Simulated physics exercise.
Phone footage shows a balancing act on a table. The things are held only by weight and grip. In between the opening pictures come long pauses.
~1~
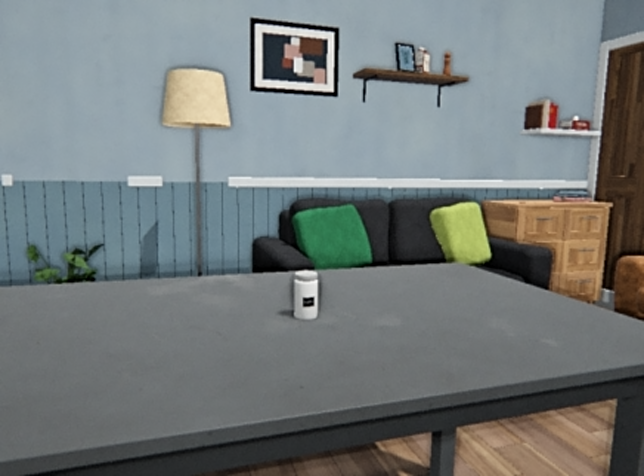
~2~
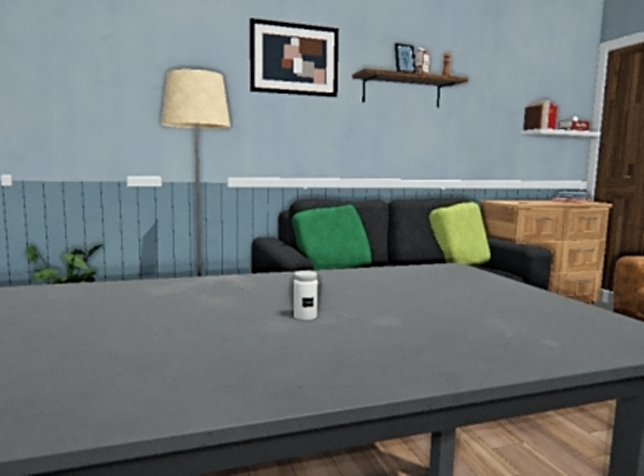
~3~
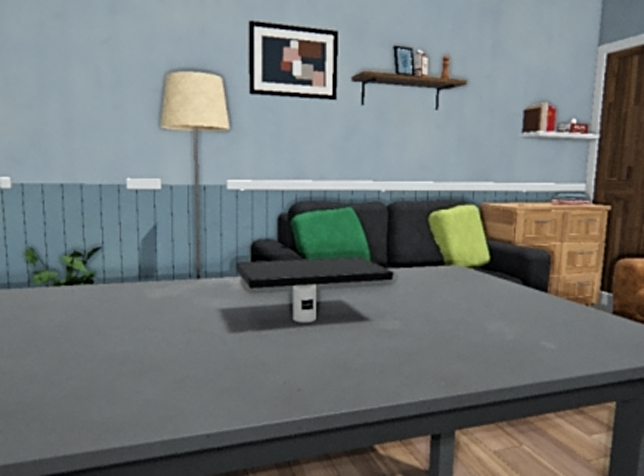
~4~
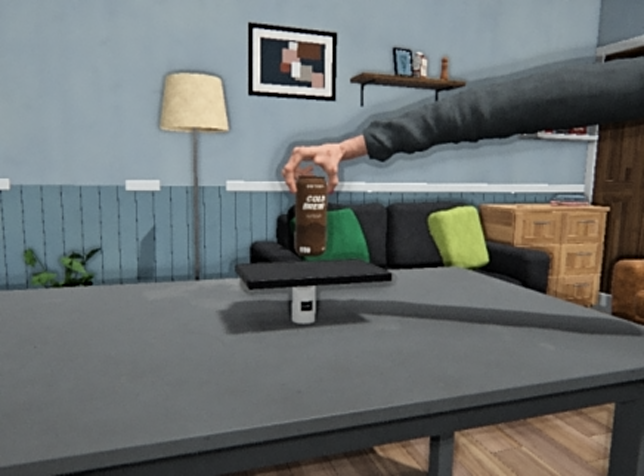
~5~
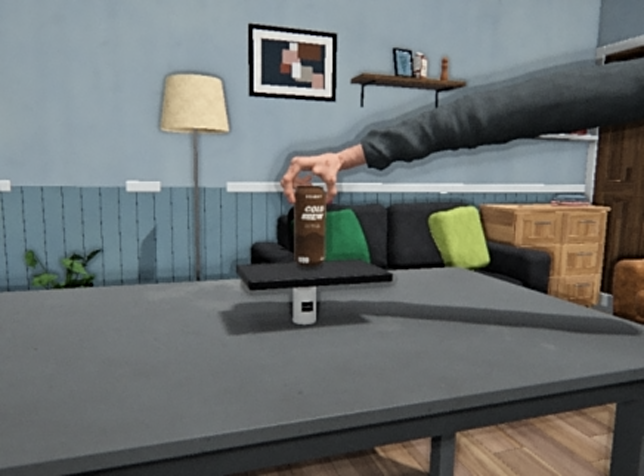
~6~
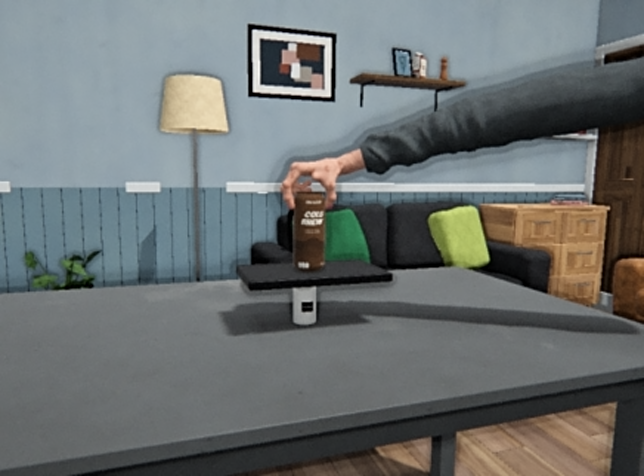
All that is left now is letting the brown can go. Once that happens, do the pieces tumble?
I reckon the stack bears the weight fine.
Then, 0.50 s later than the last frame, all is still.
Then, 1.30 s later than the last frame, brown can resting near (309, 232).
When it is over, all 3 as before. End places, in pixels of the last picture, brown can near (309, 232). The stack keeps its balance.
